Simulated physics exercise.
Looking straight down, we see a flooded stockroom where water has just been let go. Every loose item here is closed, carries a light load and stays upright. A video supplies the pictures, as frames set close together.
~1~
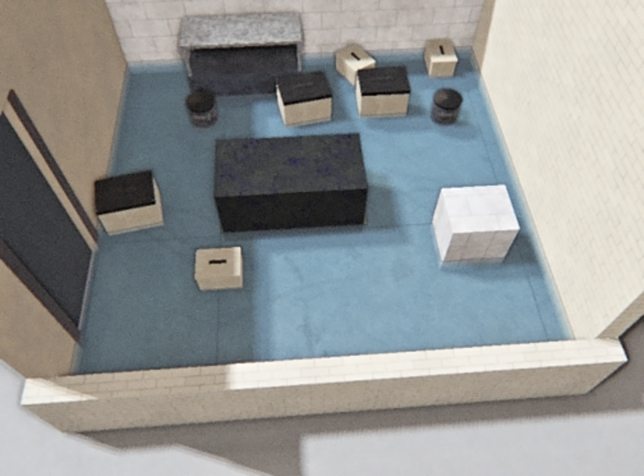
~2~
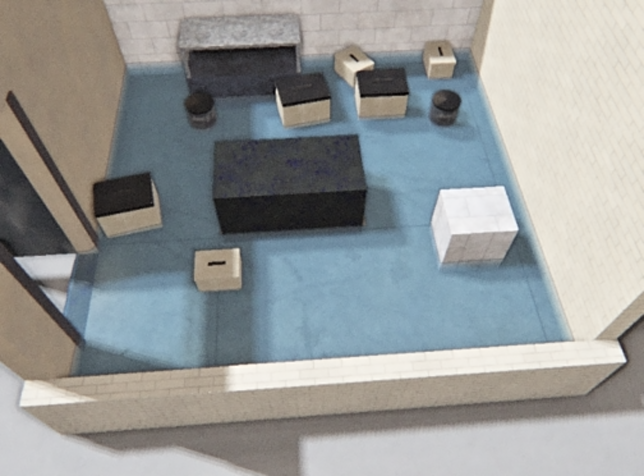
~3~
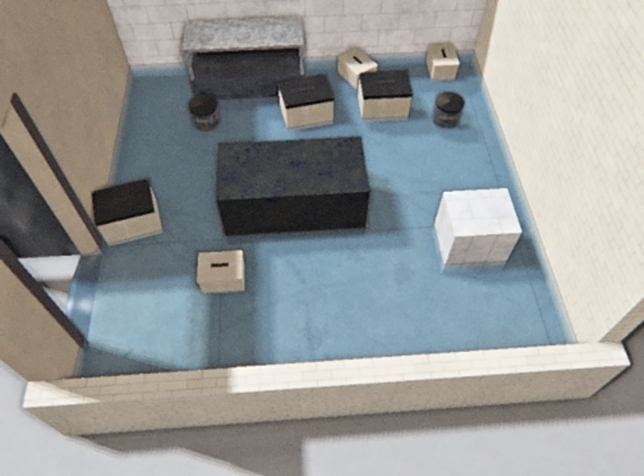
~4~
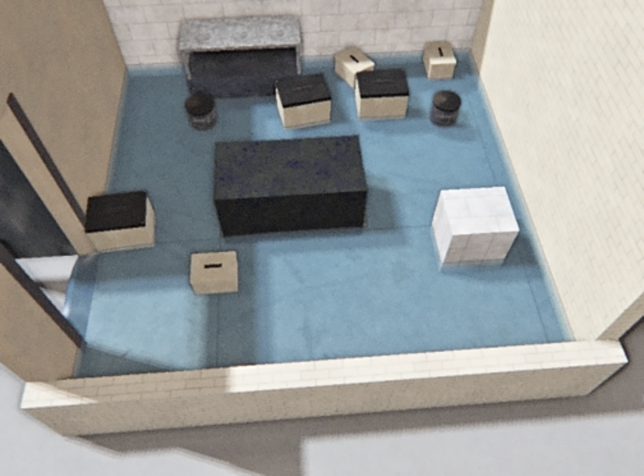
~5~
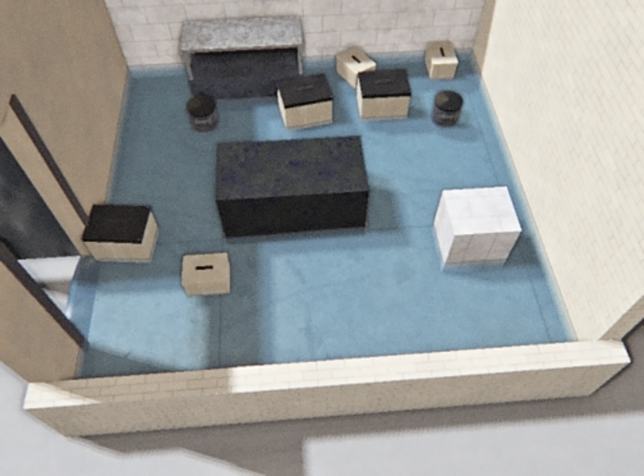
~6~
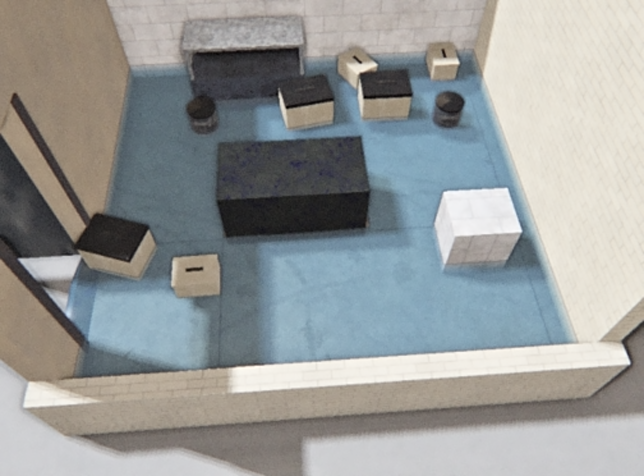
To begin with, pale boxes, some dark-topped, sit in blue water around a large dark block, and a gap opens in the left wall. The dark-topped chest nearest the gap then drifts slowly toward the viewer, turning, and a small tote edges left while everything else stays put.
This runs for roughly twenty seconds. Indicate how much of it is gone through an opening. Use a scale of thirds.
On that scale, between one and two thirds.
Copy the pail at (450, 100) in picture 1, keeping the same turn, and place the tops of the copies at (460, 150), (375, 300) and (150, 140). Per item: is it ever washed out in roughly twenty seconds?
In order, the first is never leaving, the second escaping, the third escaping.
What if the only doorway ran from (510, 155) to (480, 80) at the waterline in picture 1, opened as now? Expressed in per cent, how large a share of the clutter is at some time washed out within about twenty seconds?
That comes to around 80 per cent.
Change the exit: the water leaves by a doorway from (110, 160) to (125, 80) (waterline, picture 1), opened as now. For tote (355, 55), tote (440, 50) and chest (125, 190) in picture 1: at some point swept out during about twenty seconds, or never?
Same order as asked: Never leaves, never leaves, exits.
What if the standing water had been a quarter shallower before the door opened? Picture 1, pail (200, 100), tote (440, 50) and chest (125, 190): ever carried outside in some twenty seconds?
Okay, in order that's ends up outside, held inside, ends up outside.
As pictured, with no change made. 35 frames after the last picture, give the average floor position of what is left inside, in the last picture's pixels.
I'd put it around pixel (342, 128).
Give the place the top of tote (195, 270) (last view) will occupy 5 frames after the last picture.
Estimated top position: Approximately (128, 287).
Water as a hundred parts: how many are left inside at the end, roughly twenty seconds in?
About 54 percent.
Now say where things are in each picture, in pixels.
The first picture shows a chest at (124, 191), afloat; a tote at (218, 262) floats; 0 of 8 have shifted.
The second picture shows a chest at (123, 193) floats; a tote at (217, 264), afloat; 0 of 8 have shifted.
The third picture shows a chest at (122, 200), afloat, close to its start; a tote at (220, 266) floats; 1 of 8 have shifted.
The fourth picture shows a chest at (116, 210) floats, close to its start; a tote at (213, 267) floats, close to its start; 1 of 8 have shifted.
The fifth picture shows a chest at (116, 222) floats, close to its start; a tote at (205, 268) floats, close to its start; 2 of 8 have shifted.
The sixth picture shows a chest at (111, 236), afloat, a stride from its start; a tote at (195, 270) floats, close to its start; 2 of 8 have shifted.
A moment on, 1 of 8 are out; 7 afloat.
Next, 2 of 8 are out; 6 afloat.
Later, 3 of 8 are out; 5 afloat.
In the end, 3 of 8 are out; 5 afloat.
